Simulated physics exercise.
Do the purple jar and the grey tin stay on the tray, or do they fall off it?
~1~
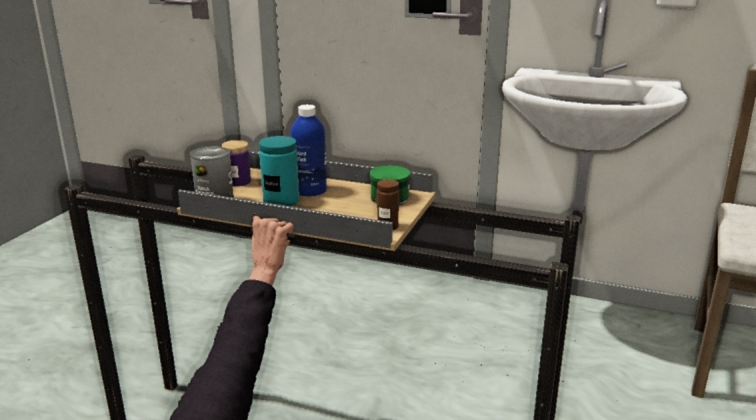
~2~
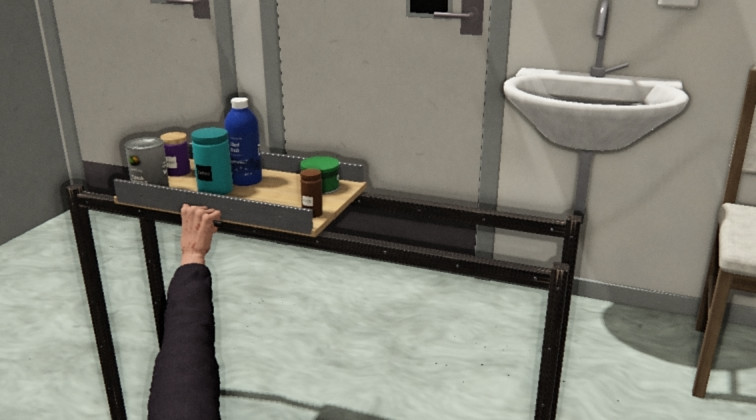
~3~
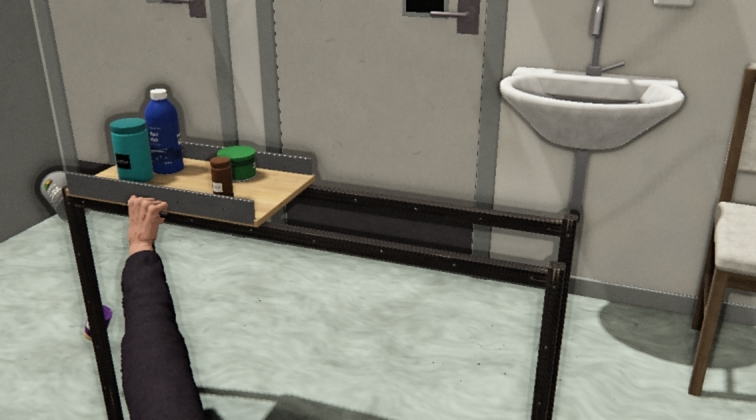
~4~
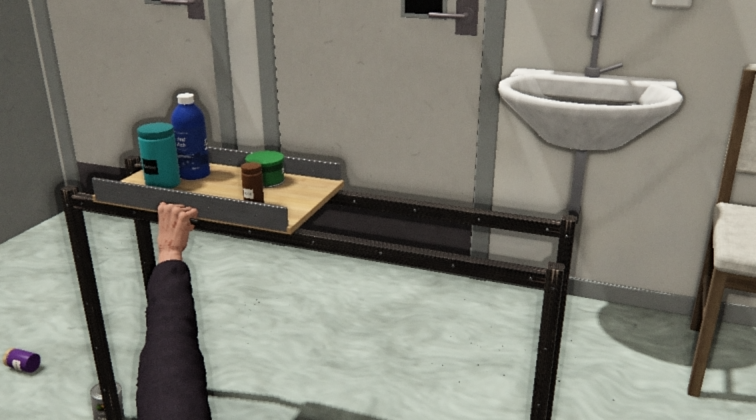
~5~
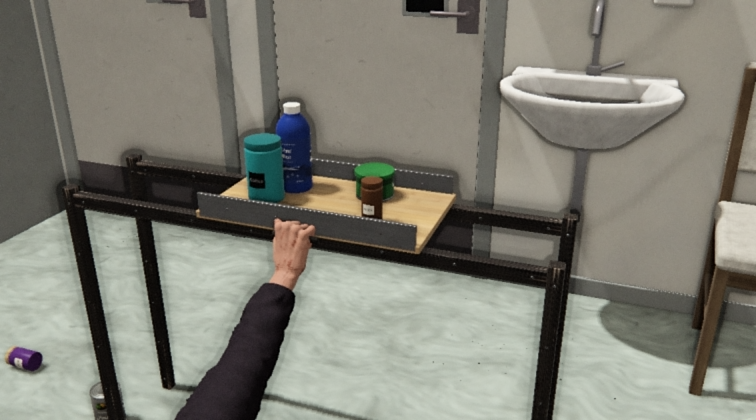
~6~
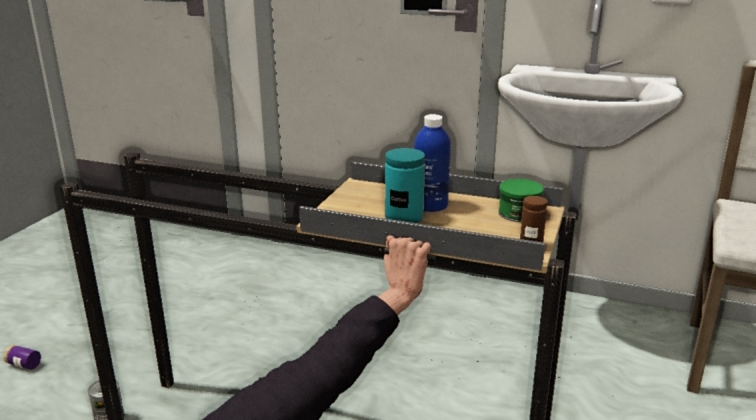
They both fall off the tray. The purple jar and the grey tin end up on the floor at the left.
